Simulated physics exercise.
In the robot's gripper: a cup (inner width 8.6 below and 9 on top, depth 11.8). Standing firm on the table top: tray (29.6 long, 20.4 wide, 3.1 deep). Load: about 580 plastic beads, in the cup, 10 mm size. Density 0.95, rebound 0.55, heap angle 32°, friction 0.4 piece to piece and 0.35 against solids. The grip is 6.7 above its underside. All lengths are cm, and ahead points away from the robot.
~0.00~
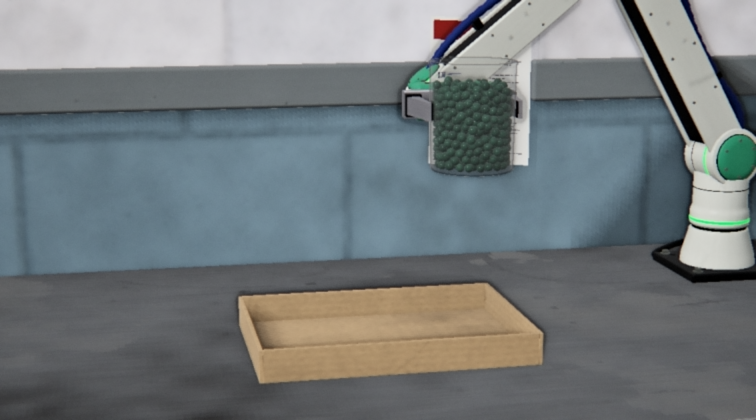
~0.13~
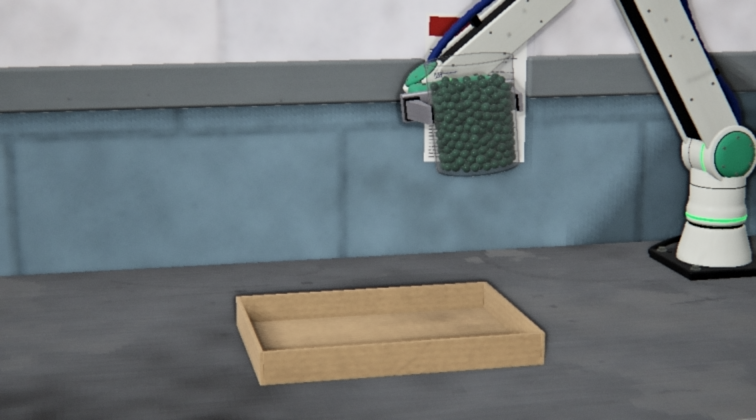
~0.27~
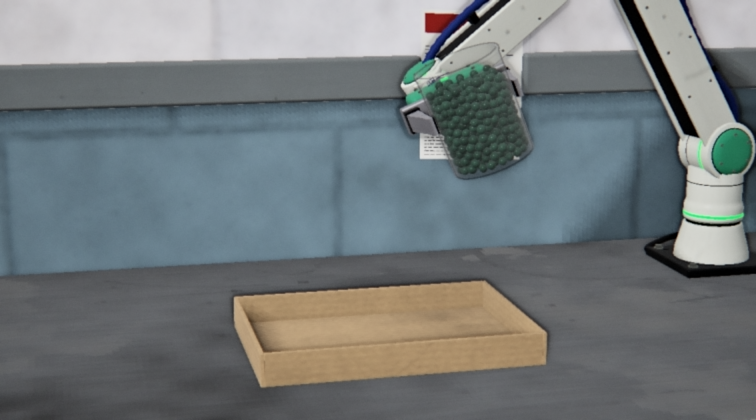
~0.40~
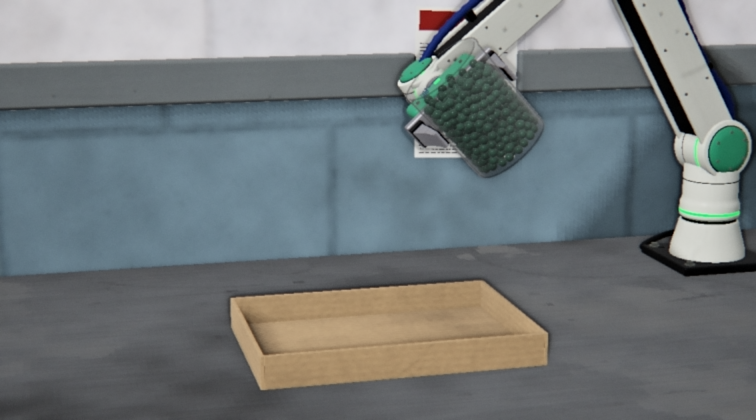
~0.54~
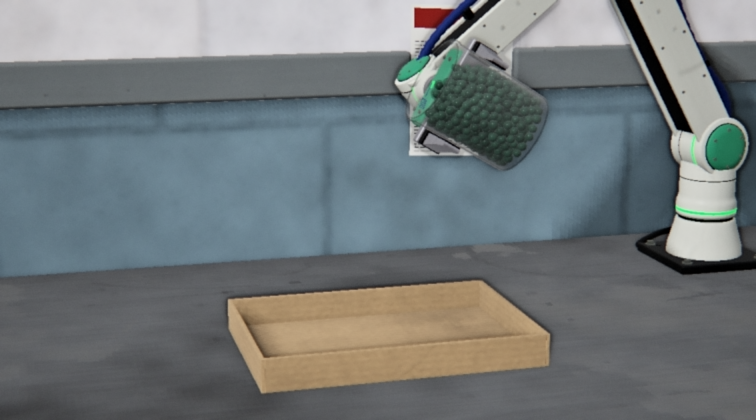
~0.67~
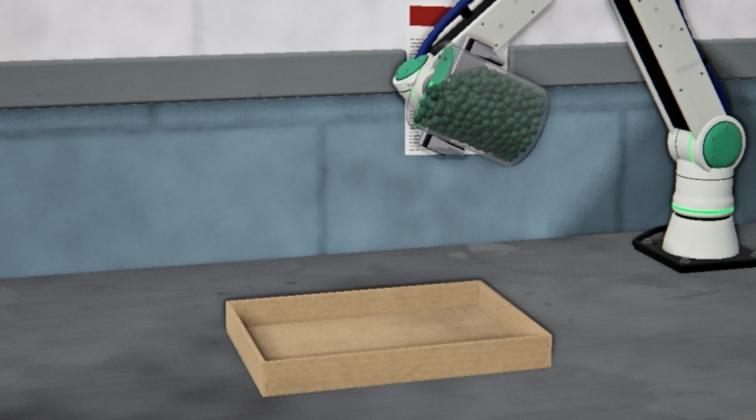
A robot arm held a clear cup of dark green beads above a shallow tan tray on a gray table, then tilted it left, from upright to well over, with the beads staying inside.
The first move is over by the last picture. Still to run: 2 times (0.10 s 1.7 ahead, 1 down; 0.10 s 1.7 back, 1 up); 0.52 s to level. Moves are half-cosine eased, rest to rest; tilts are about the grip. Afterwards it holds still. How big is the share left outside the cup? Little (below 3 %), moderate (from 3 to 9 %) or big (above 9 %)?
Answer: Moderate; from 3 to 9 % of the plastic beads finish outside the cup.
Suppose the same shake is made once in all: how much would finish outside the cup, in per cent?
Then about 0 per cent.
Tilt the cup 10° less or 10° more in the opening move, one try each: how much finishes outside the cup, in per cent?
About 0 and 15 per cent.
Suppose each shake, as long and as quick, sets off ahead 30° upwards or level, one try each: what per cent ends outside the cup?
Some 15 and 10 per cent.
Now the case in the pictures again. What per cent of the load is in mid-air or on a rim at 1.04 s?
About 2 per cent.
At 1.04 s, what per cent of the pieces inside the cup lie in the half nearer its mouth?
Roughly 40 per cent.
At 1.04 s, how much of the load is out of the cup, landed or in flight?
Near 5 per cent so far.
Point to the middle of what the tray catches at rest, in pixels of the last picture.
At about (336, 342).
After 1.04 s, tilted 65° forward, highest piece 29 above the table; 564 in the cup, 5 in the tray, 13 in flight or on a rim.
After 1.41 s, tilted 18° forward, highest piece 30 above the table; 555 in the cup, 25 in the tray, 2 in flight or on a rim.
After 1.79 s, level, highest piece 31 above the table; 555 in the cup, 27 in the tray.
After 2.84 s, level, highest piece 31 above the table; 555 in the cup, 27 in the tray.
At rest, 555 in the cup, 27 in the tray. That is 5 % outside the cup.
